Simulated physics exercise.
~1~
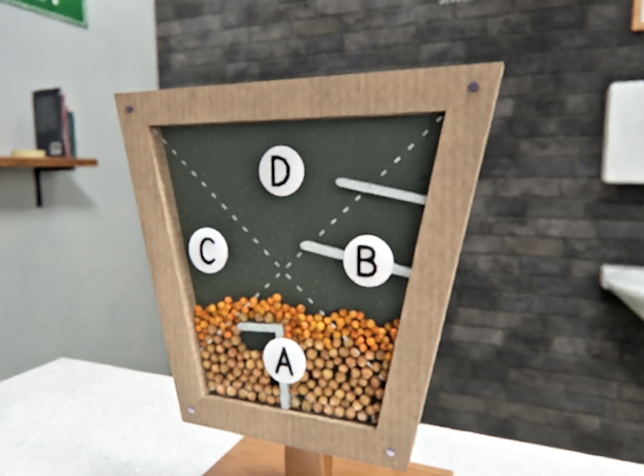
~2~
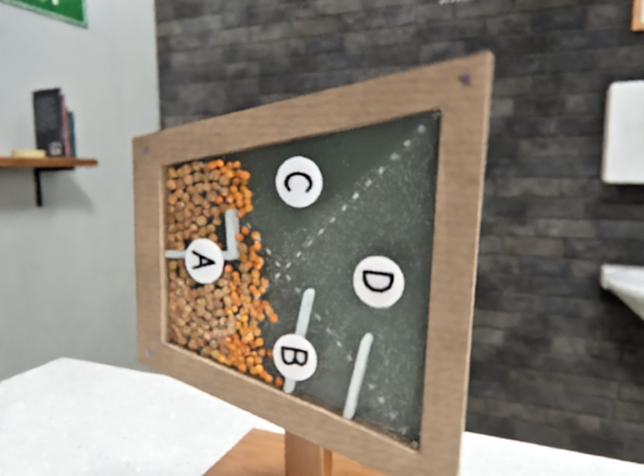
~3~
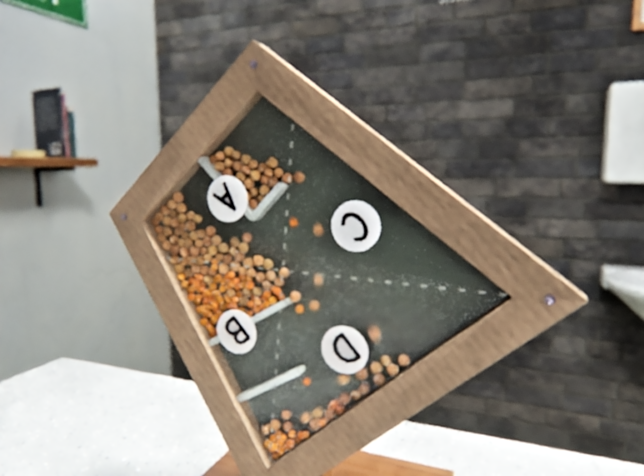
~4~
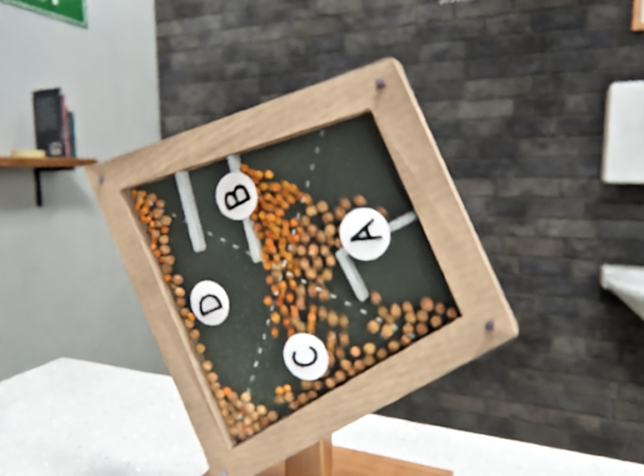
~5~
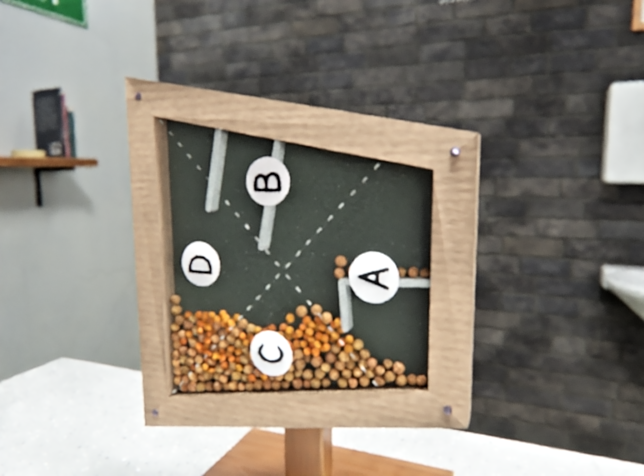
At the start, a clear-fronted wooden case stands with a layer of brown beads and smaller orange ones along its bottom, around wedge A. The case turns clockwise until A is on the left, and the beads are banked up on that side. It tips further the same way, and some beads spill past B into D while many stay near A and B. As it keeps turning clockwise, the beads stream down across the middle towards C and D. It ends with C at the bottom under most of the beads, some in D on the left, a few on the ledge by A, and B empty.
